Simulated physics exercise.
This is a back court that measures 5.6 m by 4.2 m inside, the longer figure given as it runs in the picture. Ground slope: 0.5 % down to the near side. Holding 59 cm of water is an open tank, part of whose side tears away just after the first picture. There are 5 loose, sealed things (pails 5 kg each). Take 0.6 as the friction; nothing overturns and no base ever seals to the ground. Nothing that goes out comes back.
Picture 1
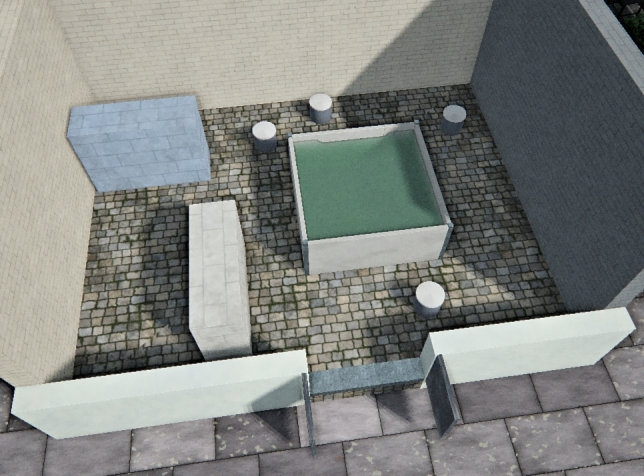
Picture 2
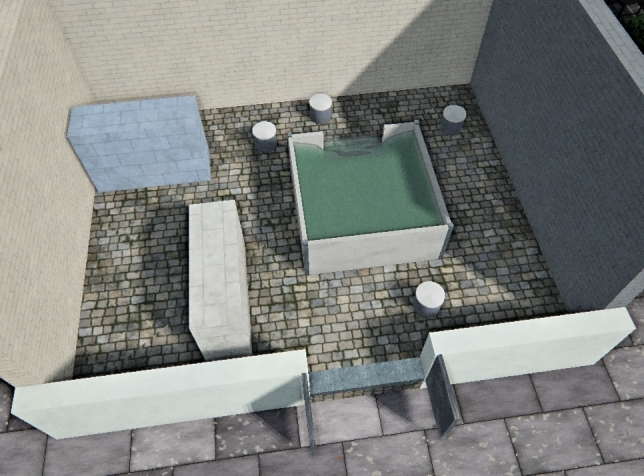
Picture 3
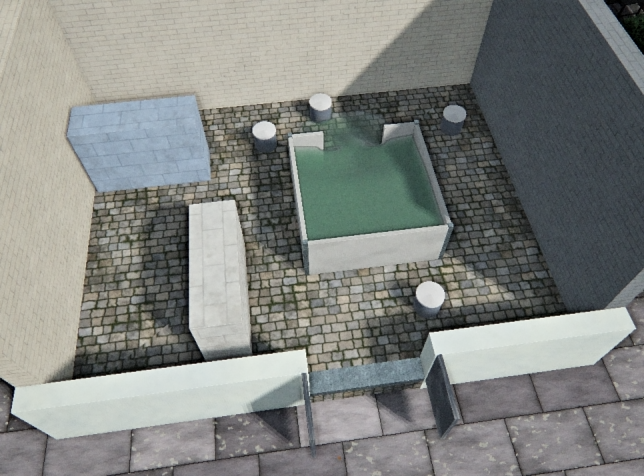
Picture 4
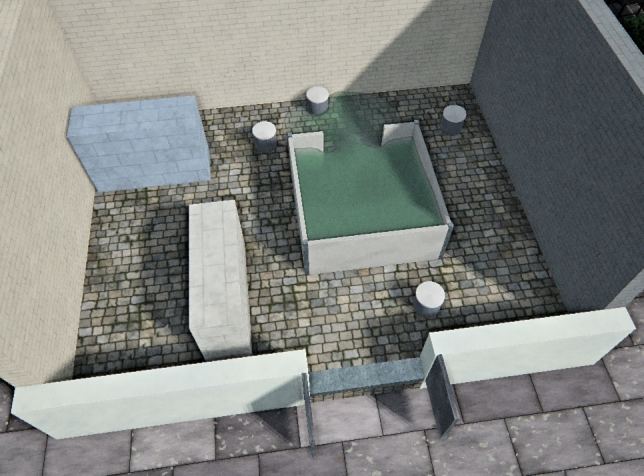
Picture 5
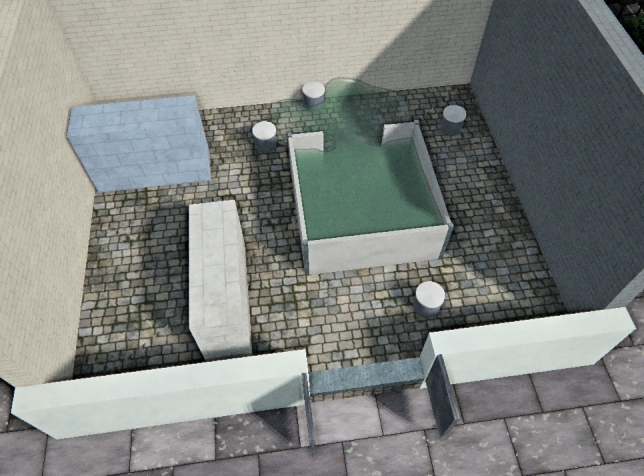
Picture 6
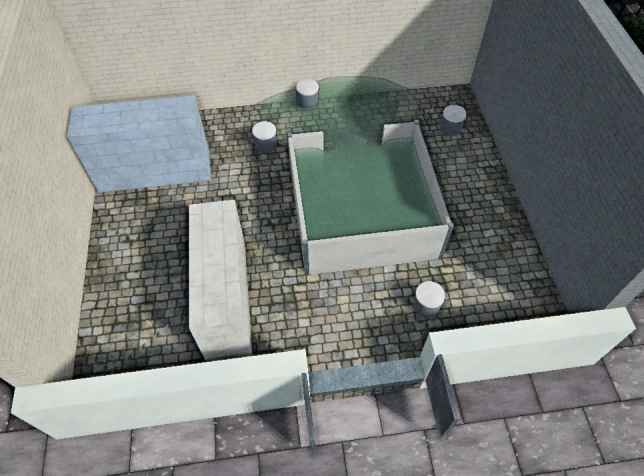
Green water pours from the tank's broken back side and nudges one pail slightly left.
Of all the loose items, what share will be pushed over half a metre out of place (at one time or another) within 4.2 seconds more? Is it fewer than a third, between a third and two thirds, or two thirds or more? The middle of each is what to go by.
The share ends up from a third to just below two thirds.
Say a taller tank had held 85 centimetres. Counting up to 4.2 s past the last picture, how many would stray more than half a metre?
You'd get 3 in that case.
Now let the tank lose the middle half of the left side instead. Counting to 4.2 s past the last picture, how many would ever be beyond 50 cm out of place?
Result: 1 of them.
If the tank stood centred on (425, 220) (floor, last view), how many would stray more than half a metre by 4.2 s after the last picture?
Result: 3 of them.
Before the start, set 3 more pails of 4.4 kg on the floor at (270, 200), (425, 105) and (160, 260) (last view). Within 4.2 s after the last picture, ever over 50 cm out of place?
In order: Within it, beyond it, within it.
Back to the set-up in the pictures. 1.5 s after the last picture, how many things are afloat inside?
At that time, 0.
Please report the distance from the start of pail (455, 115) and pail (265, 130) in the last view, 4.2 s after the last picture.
The first ends 200 centimetres from its start and the second 30 centimetres.
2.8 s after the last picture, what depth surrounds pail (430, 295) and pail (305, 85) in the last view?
Close to 1 and 3 centimetres.
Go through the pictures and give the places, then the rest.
In the first picture, a pail at (321, 101) rests on the ground; a pail at (455, 113) rests on the ground; 2.6 m2 under water; 0 of 5 have shifted.
In the second picture, a pail at (321, 101), on the bottom; a pail at (455, 113), on the bottom; water covers 3.1 m2; 0 of 5 have shifted.
In the third picture, a pail at (321, 101) rests on the ground; a pail at (455, 113) rests on the ground; water covers 3.7 m2; 0 of 5 have shifted.
In the fourth picture, a pail at (317, 94), on the bottom, 16 cm from its start; a pail at (455, 113), on the bottom; water covers 4.4 m2; 1 of 5 have shifted.
In the fifth picture, a pail at (314, 89) rests on the ground, 25 cm from its start; a pail at (455, 113), on the bottom; 4.8 m2 under water; 1 of 5 have shifted.
In the sixth picture, a pail at (307, 87) floats, 29 cm from its start; a pail at (455, 113), on the bottom; water covers 5.1 m2; 1 of 5 have shifted.
Then, 0.4 s after the last picture 1 of 5 are over 50 cm from their spots; 1 afloat.
Then, 1.5 s after the last picture 1 of 5 are over 50 cm from their spots; 0 afloat.
Then, 2.8 s after the last picture 2 of 5 are over 50 cm from their spots; 0 afloat.
Then, 4.2 s after the last picture 2 of 5 are over 50 cm from their spots, and 2 have been at some point; 1 afloat.
